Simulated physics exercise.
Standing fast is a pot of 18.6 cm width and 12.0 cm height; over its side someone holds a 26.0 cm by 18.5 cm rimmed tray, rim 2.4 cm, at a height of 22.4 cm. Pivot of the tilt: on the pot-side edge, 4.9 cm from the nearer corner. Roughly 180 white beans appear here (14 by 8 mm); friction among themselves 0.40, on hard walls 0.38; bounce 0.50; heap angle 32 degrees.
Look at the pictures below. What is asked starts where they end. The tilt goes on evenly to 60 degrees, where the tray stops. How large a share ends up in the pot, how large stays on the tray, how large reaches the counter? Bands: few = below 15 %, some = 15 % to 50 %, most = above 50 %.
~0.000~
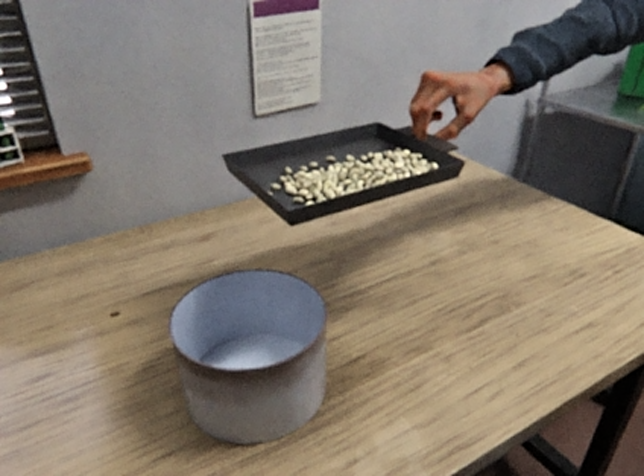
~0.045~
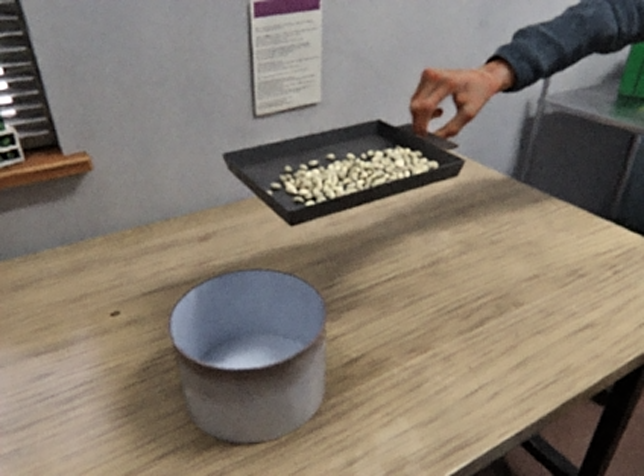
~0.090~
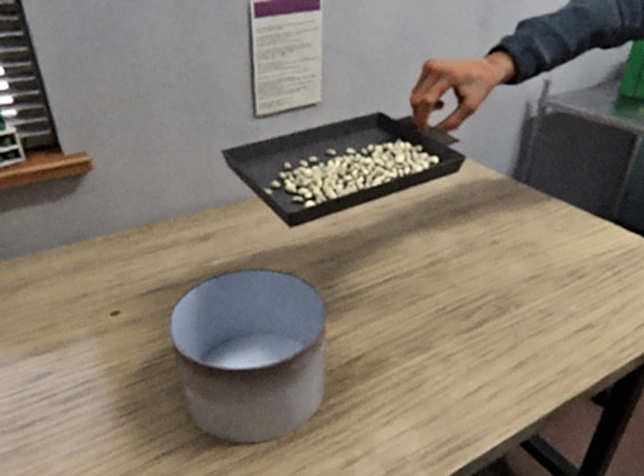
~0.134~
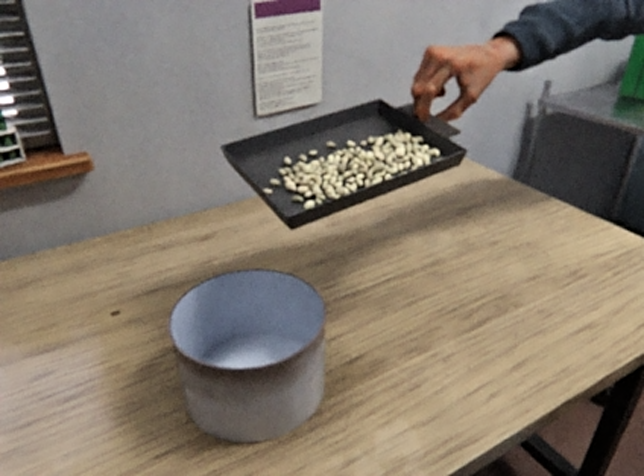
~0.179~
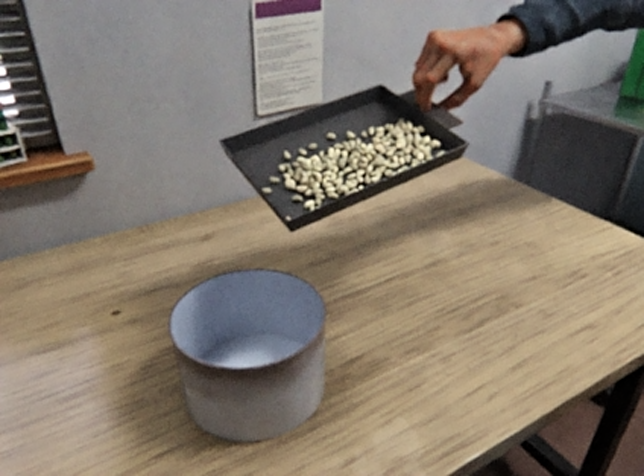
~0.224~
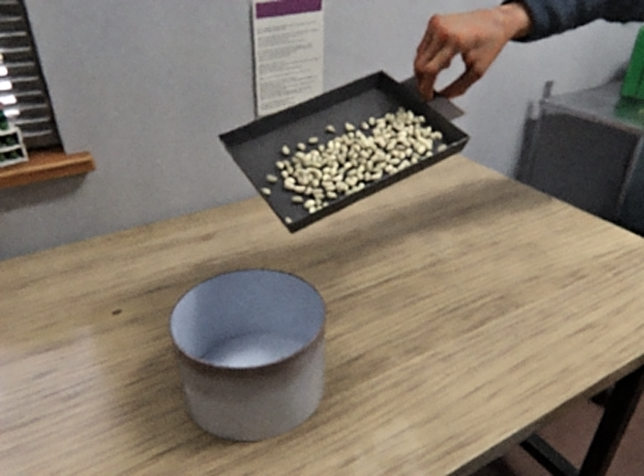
Pot: Some, tray: Most, counter: Few.
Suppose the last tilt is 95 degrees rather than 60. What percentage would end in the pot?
In that case some 100 per cent.
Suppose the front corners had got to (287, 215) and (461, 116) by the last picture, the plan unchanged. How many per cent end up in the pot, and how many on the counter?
You'd end with pot at 45 and counter at 0.
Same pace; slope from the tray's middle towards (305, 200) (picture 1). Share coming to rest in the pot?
About 45 per cent.
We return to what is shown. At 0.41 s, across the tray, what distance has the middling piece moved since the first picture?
Displacement on the tray: About 2 cm.
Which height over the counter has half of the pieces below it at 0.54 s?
Roughly 26 centimetres, more or less.
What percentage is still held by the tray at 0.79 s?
Around 90 percent of it.
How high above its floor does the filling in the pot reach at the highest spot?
It reaches roughly 1.0 cm.
After 0.41 s, tilt 40 degrees; the tray holds 100 %, the pot 0 %.
After 0.54 s, tilt 55 degrees; the tray holds 100 %, the pot 0 %.
After 0.79 s, tilt 60 degrees; the tray holds 90 %, the pot 0 %.
In the end, at 2.1 s, pot 30 %, tray 65 %, counter 5 %.
